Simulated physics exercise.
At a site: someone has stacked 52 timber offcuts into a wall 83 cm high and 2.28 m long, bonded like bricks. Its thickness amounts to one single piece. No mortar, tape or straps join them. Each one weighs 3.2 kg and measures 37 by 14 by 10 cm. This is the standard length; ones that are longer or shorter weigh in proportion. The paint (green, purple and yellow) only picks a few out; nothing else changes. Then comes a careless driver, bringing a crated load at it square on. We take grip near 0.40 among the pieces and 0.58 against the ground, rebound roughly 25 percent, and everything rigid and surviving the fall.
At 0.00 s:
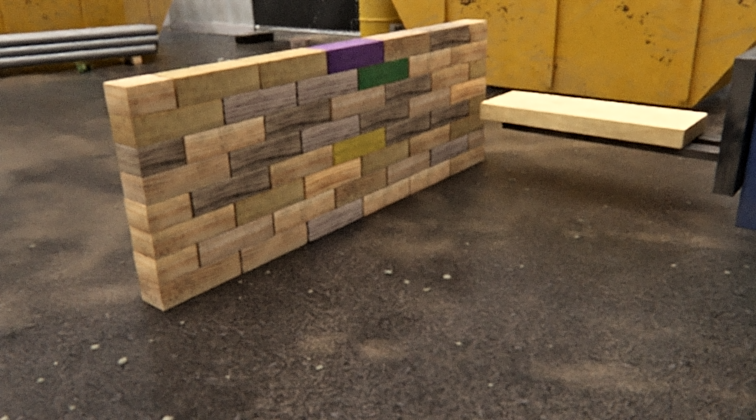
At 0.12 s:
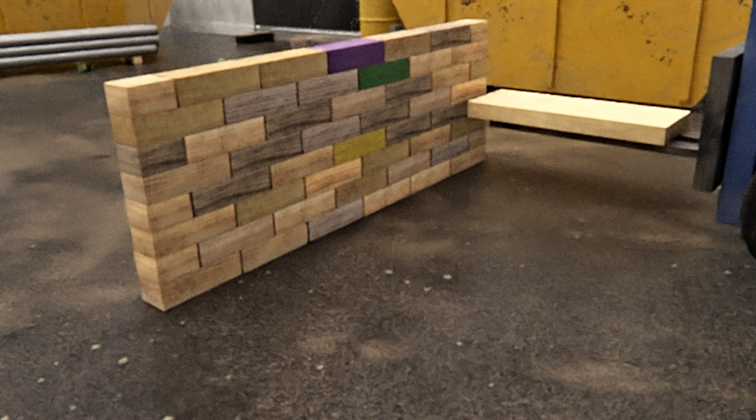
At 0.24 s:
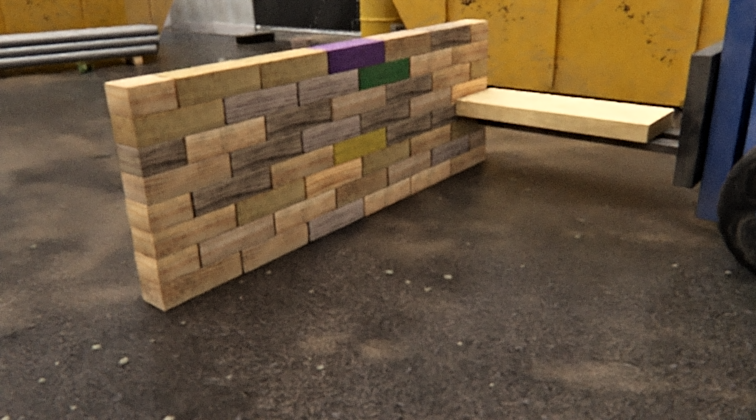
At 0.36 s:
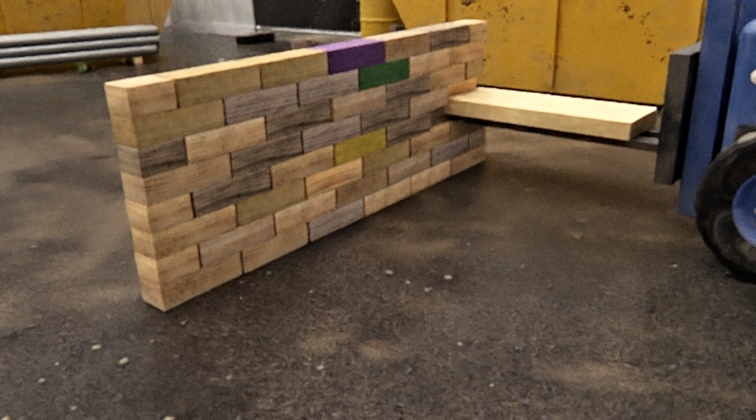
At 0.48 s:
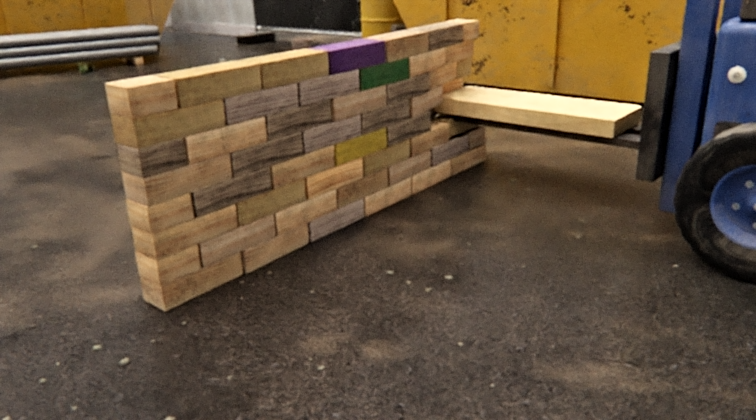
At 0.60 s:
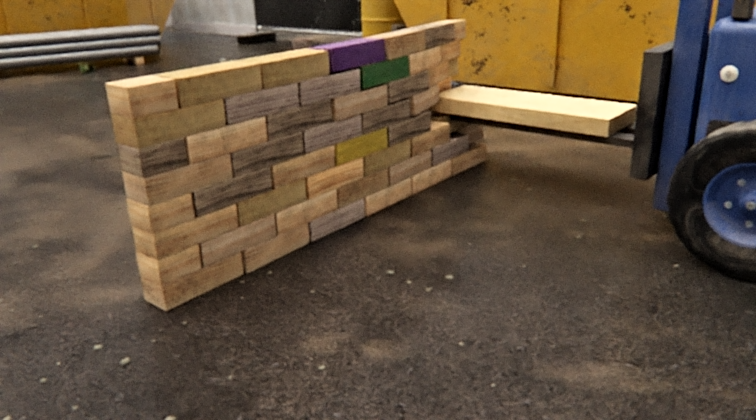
A wall of stacked wooden blocks, mostly tan and grey-brown, stands on dark, wet-looking ground before a yellow metal container, seen from slightly above by a still camera. One purple and one green block sit near its top, a yellow one lower, with grey pipes behind at left. From the right, a blue wheeled machine pushes a pale plank into the wall's far end, shifting and tilting blocks there.
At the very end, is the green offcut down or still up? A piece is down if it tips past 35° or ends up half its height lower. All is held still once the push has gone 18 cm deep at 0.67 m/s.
At the very end the green offcut is down.
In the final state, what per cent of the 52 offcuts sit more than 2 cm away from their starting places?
That is 30 per cent.
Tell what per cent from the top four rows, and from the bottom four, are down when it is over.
The top part comes to 50 per cent, the bottom part to 20 per cent.
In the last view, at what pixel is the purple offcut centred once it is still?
Its middle finishes near pixel (232, 202) of the last picture.
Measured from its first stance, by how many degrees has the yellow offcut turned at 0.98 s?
Its tilt comes to about 0° at that moment.
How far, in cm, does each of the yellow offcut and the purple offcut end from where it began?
Moved: Yellow 0, purple 95.
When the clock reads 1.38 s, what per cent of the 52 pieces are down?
30 per cent.
By 0.98 s, 8 of the 52 offcuts down; green offcut tilted 28°; purple offcut tilted 26°.
By 1.38 s, 16 of the 52 offcuts down; green offcut tilted 75°, 44 cm lower; purple offcut tilted 72°, 37 cm lower.
When it is over (2.7 s), 16 of the 52 offcuts down; green offcut on its side; purple offcut 73 cm lower; yellow offcut unmoved. In pixels of the last frame, middles, green offcut near (302, 170), purple offcut near (232, 202).
